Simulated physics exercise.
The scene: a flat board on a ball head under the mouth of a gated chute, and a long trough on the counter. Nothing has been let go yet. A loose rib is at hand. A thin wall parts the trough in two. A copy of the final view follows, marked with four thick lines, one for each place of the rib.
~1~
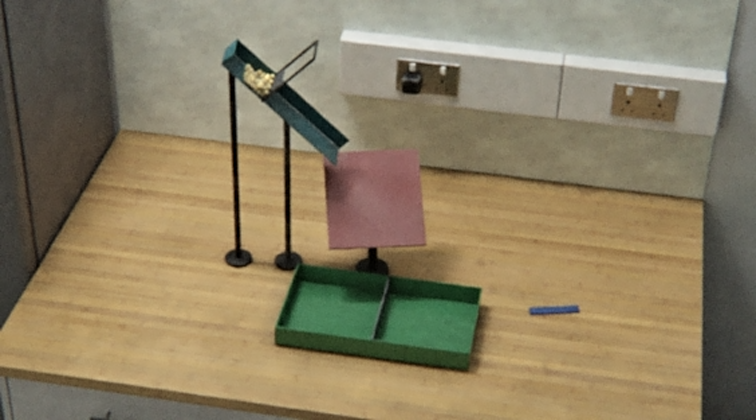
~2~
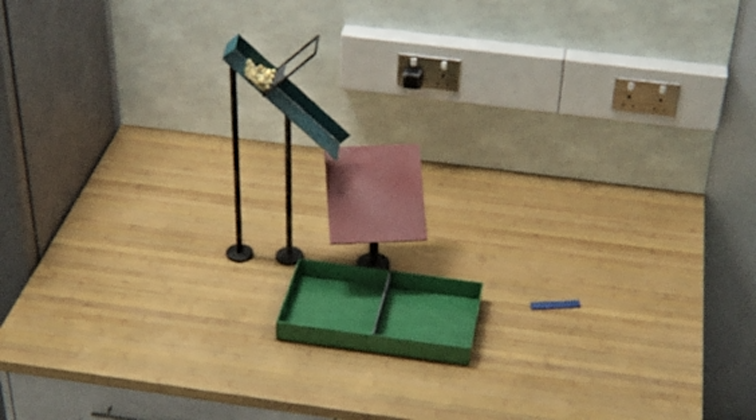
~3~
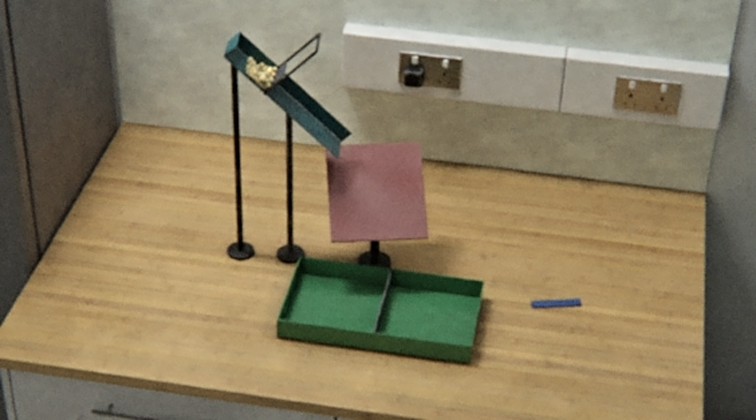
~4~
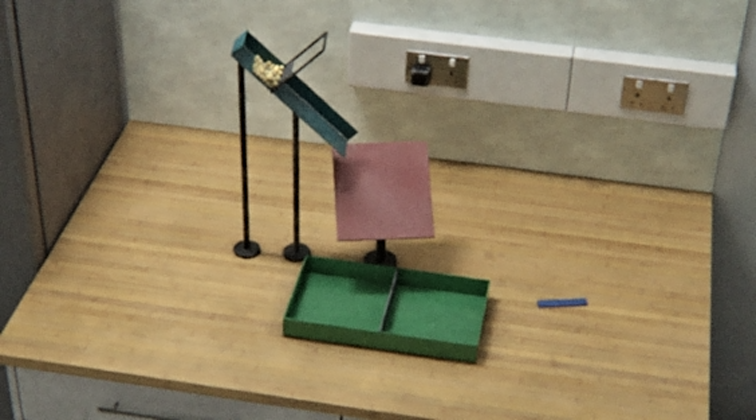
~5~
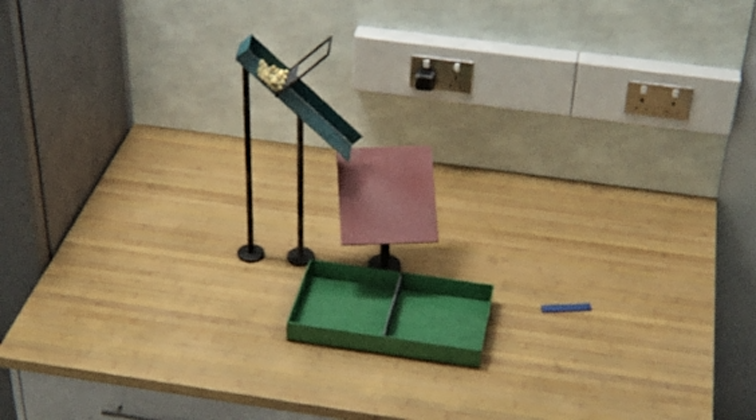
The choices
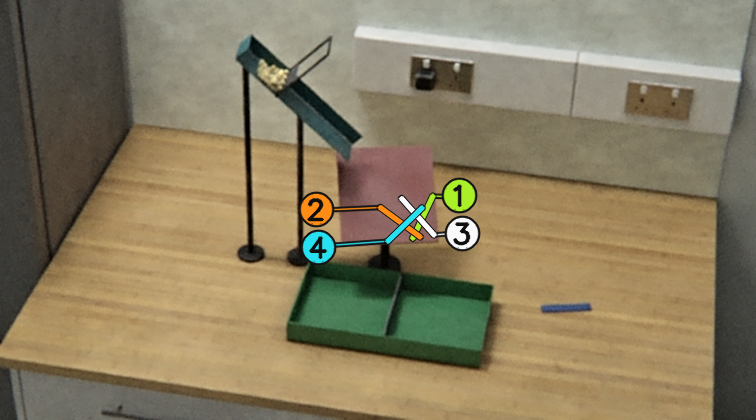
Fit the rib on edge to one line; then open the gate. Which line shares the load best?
Line 1 does it best.
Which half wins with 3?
Right.
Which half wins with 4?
Left.
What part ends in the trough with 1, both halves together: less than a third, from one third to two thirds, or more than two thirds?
It is more than two thirds.
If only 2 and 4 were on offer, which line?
That would be 4.
On the marked copy, line 1 from (432, 196) to (412, 238); line 2 from (380, 207) to (420, 237); line 3 from (401, 198) to (434, 235); line 4 from (422, 207) to (387, 241).
Choosing 1, of what is caught, close to half in the left half, close to half in the right.
Choosing 2, of what is caught, only a few in the left half, all but a few in the right.
Choosing 3, of what is caught, only a few in the left half, all but a few in the right.
Choosing 4, of what is caught, the bulk in the left half, close to a quarter in the right.
